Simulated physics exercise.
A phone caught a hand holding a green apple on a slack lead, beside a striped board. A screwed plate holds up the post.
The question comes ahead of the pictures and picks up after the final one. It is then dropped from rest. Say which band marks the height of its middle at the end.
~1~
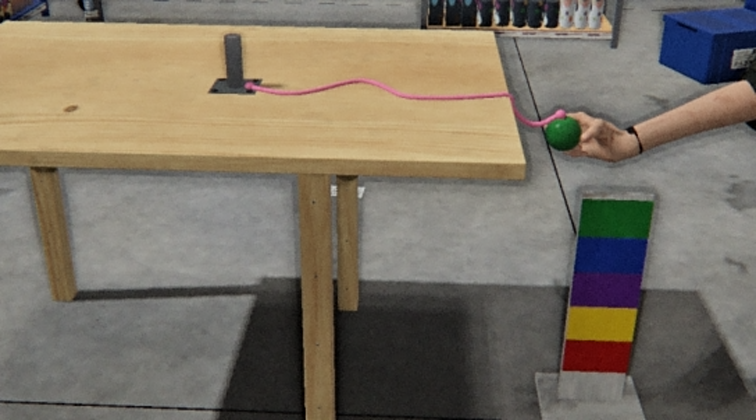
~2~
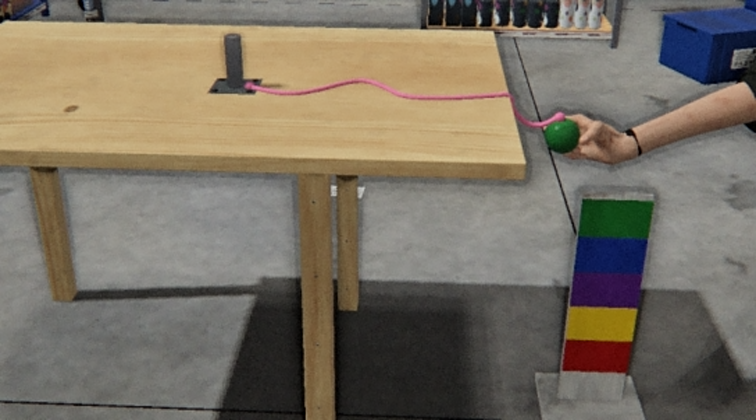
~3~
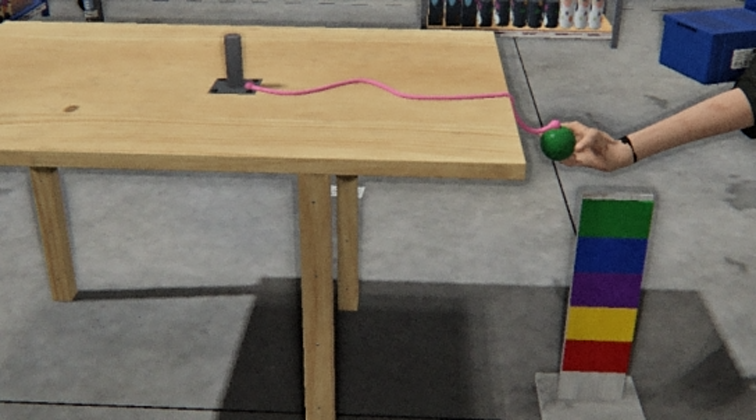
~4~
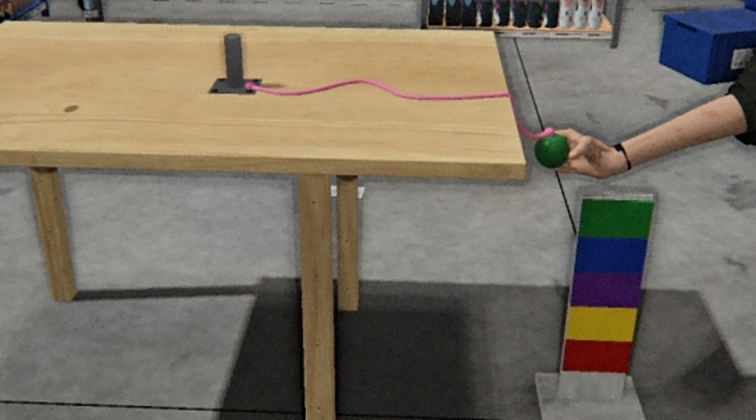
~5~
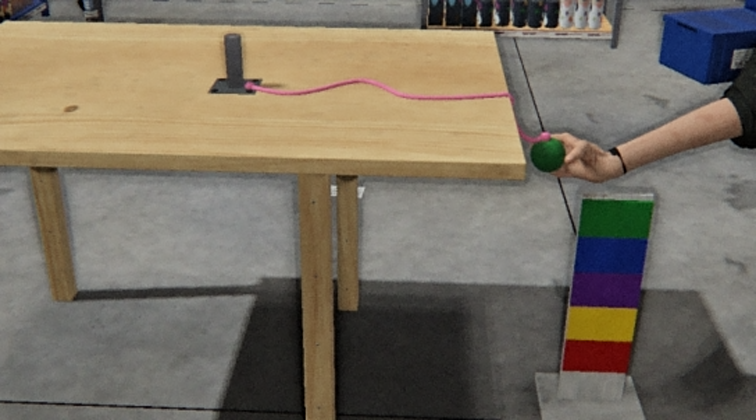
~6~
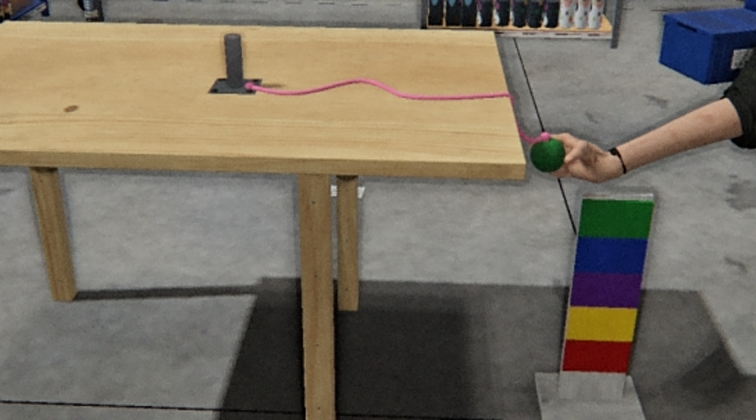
The green band marks it.
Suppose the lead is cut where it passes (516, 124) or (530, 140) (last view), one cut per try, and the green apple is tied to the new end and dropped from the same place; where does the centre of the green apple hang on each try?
In turn, around (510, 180) and around (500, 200).
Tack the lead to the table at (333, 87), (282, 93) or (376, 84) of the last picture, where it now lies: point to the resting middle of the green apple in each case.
Respectively (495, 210), (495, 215) and (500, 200).
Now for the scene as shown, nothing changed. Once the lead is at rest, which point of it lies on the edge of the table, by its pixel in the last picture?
At (473, 97), roughly.
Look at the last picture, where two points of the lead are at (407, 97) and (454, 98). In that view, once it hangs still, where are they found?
(448, 90) and (494, 91), roughly.
Soon after, apple near (485, 214); level with green.
After that, apple near (526, 214); level with green.
In the end, apple near (494, 216); level with green. The lead holds its middle at green.
